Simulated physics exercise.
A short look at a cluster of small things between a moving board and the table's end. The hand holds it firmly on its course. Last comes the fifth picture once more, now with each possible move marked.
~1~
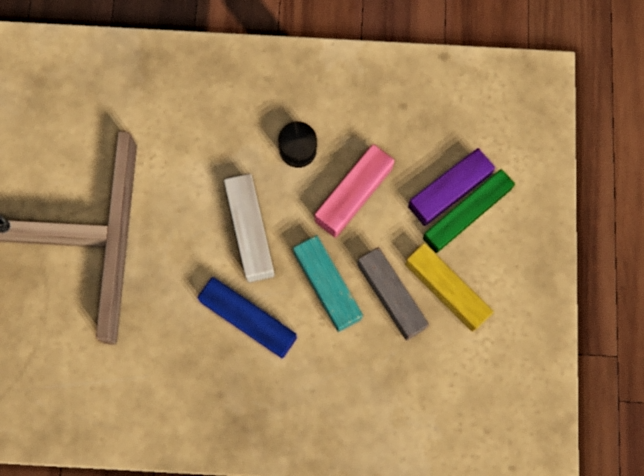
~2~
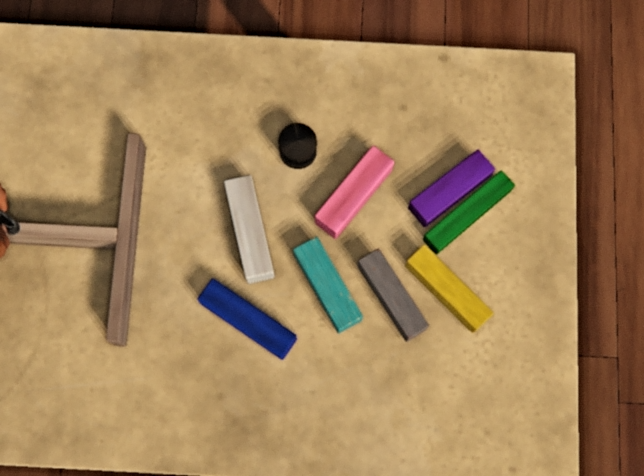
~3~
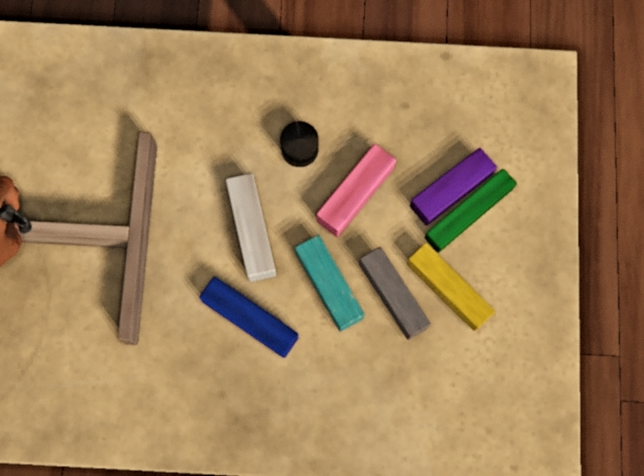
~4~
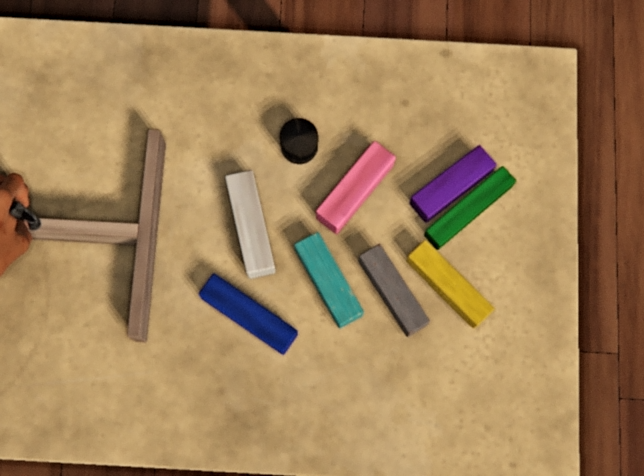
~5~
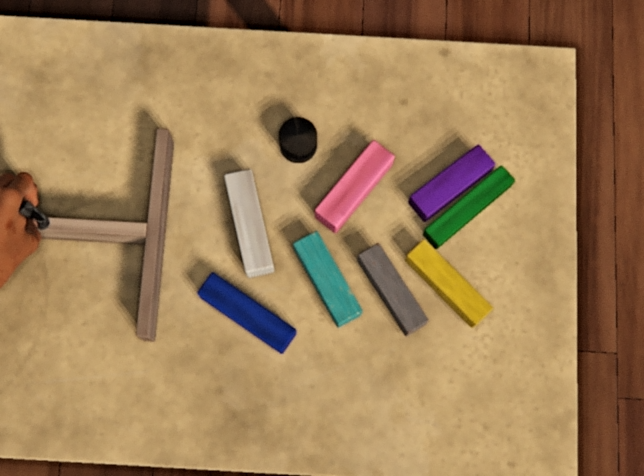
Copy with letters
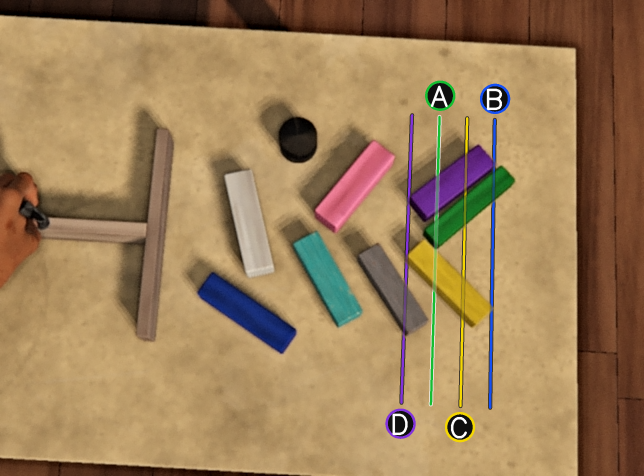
On a tabletop with a mottled tan surface, a hand comes into view at the left, moving a T-shaped wooden board slowly rightward, while the colored sticks and a small black cylinder stay in place without being touched.
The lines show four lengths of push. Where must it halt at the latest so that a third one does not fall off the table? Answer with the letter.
At B, and not beyond.
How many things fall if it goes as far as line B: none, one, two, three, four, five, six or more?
By then, two.
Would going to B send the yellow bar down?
Yes.
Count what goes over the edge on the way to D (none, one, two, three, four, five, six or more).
In all, none.
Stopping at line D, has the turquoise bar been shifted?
Yes.
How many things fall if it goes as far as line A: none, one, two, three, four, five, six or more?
The count is none.
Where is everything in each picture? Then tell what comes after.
The first frame shows pink stick (354, 191); blue stick (247, 318); purple stick (451, 187).
The second frame shows board (123, 234); black tin (298, 146).
The third frame shows board (135, 233); turquoise bar (329, 283).
The fourth frame shows board (144, 230); yellow bar (450, 284).
The fifth frame shows board (152, 230); pink stick (354, 187); blue stick (247, 314); purple stick (452, 184).
On the copy, A at (435, 256); B at (492, 259); C at (464, 257); D at (407, 254).
On B. First, board (276, 237); black tin (308, 140); blue stick (311, 334).
Then, board (400, 244); yellow bar (533, 293); green stick (503, 206).
Finally, board (495, 249); yellow bar over the edge; green stick over the edge; two fallen.
By contrast, A is within the limit but short; C is within the limit but short; D is within the limit but short.
